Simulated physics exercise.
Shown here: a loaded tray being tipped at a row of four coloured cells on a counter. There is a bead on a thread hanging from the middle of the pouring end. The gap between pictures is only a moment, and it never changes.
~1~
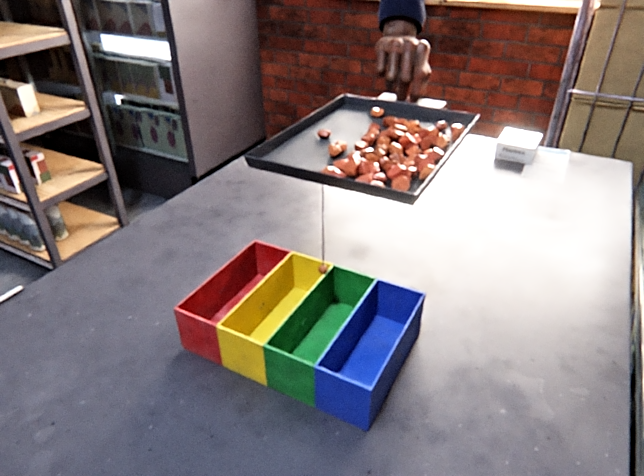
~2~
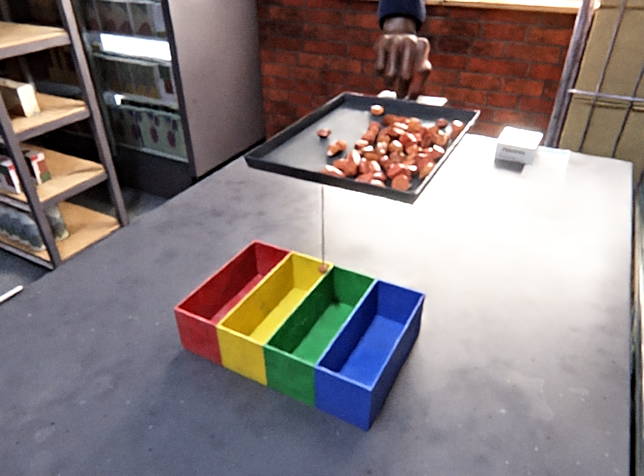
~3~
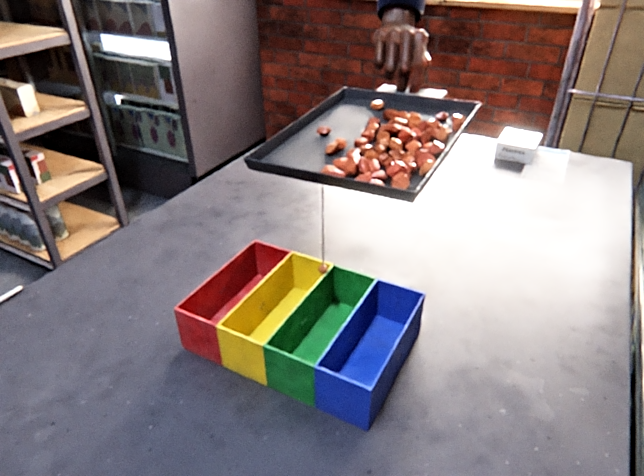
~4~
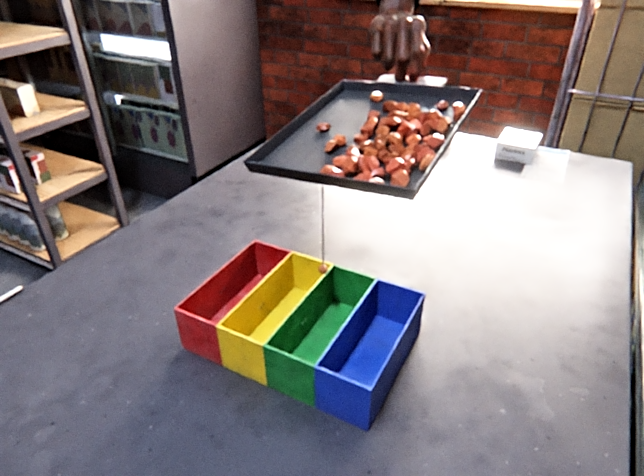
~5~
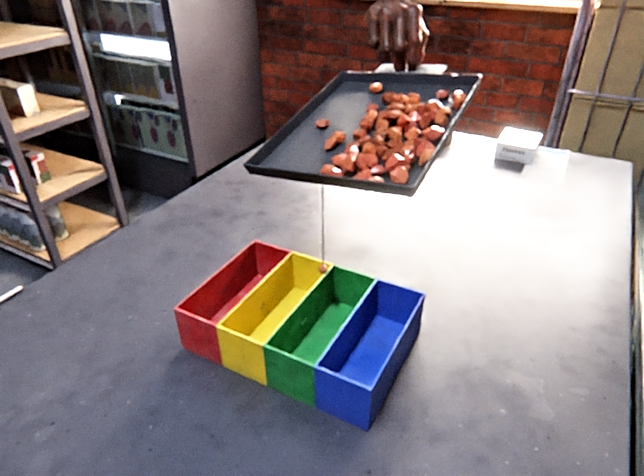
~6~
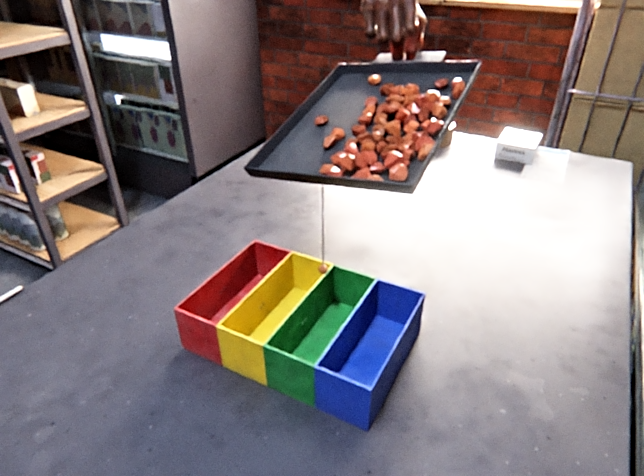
A dark tray loaded with reddish-brown chunks starts out level above a grey counter, seen from slightly above in a room with a brick wall and shelving at left. Below it sit joined red, yellow, green and blue cells, left to right, with a bead hanging on a thread above them. A hand at the tray's far edge rises, gradually tilting it towards the viewer, while the camera stays still.
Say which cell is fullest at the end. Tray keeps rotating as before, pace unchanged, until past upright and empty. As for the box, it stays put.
The red cell is fullest at the end.
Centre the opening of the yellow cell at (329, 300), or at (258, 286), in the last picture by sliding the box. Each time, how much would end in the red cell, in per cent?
That makes 30 per cent, followed by 40 per cent.
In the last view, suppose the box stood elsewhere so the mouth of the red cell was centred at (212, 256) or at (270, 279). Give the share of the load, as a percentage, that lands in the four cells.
In turn 100 and 60 in a hundred.
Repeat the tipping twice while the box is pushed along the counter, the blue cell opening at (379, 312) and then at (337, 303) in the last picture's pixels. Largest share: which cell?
First: The cell in red. Second: That yellow cell.
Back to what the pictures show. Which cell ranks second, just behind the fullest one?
It is the cell in yellow.
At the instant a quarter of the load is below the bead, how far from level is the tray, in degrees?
Close to 75° of tilt at that moment.
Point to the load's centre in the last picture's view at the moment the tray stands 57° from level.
Centre estimate: (299, 154).
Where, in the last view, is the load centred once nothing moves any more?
Somewhere close to (250, 305) in the last picture.
Just after the last frame, tray tipped steeply; the larger part on the tray; about a tenth falling or outside the box.
A moment on, tray tipped right over; roughly a quarter on the tray; roughly a third in the red cell; about a tenth in the yellow cell; just a few in the green cell; roughly a quarter falling or outside the box.
Further on, tray tipped past a quarter turn; roughly two thirds in the red cell; roughly a quarter in the yellow cell; just a few in the green cell; about a tenth falling or outside the box.
When it is over, tray tipped past a quarter turn; roughly two thirds in the red cell; roughly a quarter in the yellow cell; just a few in the green cell; not one in the blue cell; about a tenth outside the box.
